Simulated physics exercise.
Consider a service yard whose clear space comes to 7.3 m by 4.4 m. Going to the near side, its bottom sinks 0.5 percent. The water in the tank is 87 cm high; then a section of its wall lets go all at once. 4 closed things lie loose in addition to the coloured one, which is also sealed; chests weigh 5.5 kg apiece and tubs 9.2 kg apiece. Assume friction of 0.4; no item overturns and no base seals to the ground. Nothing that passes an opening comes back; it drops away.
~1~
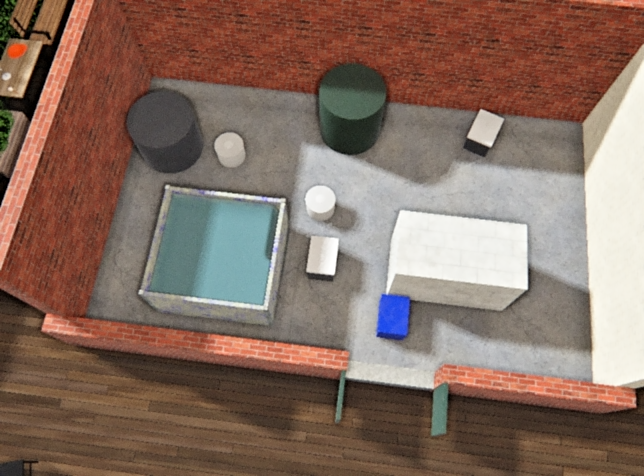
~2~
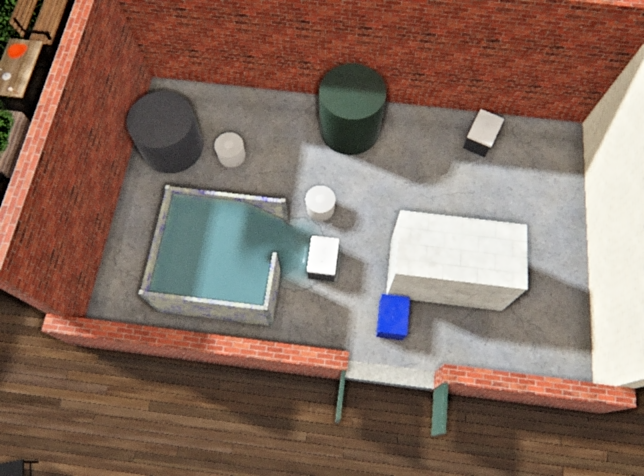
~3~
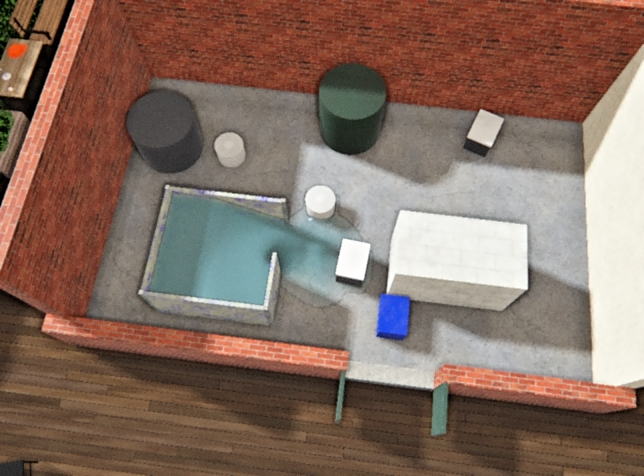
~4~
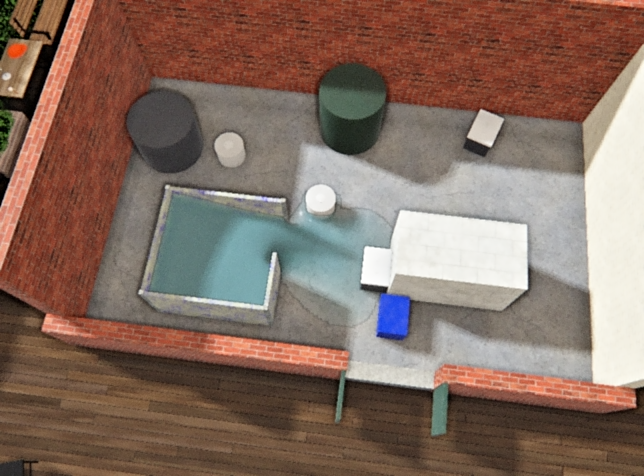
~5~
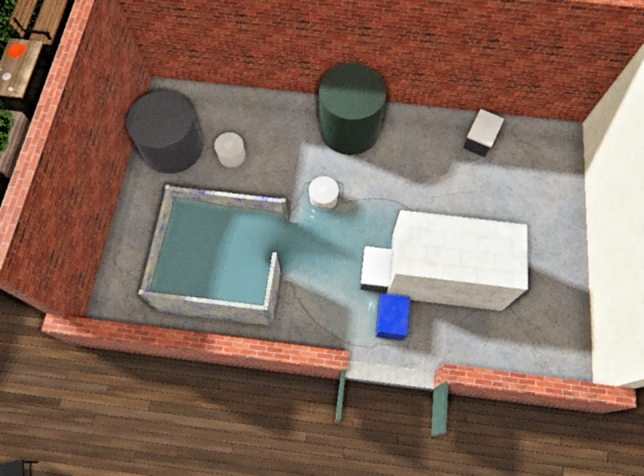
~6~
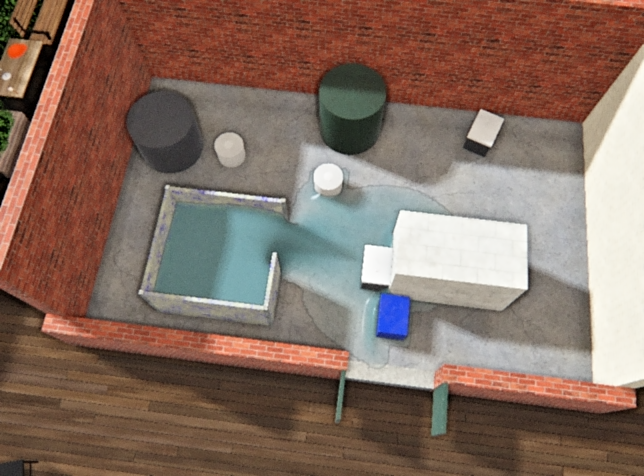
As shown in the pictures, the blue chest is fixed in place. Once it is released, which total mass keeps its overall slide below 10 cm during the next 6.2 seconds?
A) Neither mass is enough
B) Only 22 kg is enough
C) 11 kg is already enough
Option A: Neither mass is enough.
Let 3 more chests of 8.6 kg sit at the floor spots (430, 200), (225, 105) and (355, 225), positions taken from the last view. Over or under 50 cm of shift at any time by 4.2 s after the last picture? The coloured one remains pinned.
Results, in sequence: Exceeded / not exceeded / exceeded.
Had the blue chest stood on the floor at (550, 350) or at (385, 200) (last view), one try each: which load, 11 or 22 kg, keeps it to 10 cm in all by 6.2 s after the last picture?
First spot: No mass works; second spot: No mass works.
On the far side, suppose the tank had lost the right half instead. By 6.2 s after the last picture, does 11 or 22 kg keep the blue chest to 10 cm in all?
Result: Lighter option succeeds.
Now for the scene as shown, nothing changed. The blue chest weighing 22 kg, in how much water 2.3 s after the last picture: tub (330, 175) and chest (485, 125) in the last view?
Some 2 cm at the first, some 18 cm at the second.
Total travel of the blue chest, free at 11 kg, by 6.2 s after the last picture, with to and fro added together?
Total path: Approx. 550 cm.
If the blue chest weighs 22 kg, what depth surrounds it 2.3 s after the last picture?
Something like 3 centimetres.
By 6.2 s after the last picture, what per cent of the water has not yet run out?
Still held: Near 74 %.
Then, 0.6 s after the last picture the blue chest would be 134 cm from its start with 11 kg and 96 cm from its start with 22 kg; 4 cm of water round it then.
Then, 2.3 s after the last picture the blue chest would be 255 cm from its start with 11 kg and 181 cm from its start with 22 kg; 3 cm of water round it then.
Then, 4.2 s after the last picture the blue chest would be 198 cm from its start with 11 kg and 170 cm from its start with 22 kg; 13 cm of water round it then.
Then, 6.2 s after the last picture the blue chest would be 23 cm from its start with 11 kg and 24 cm from its start with 22 kg; 10 cm of water round it then.
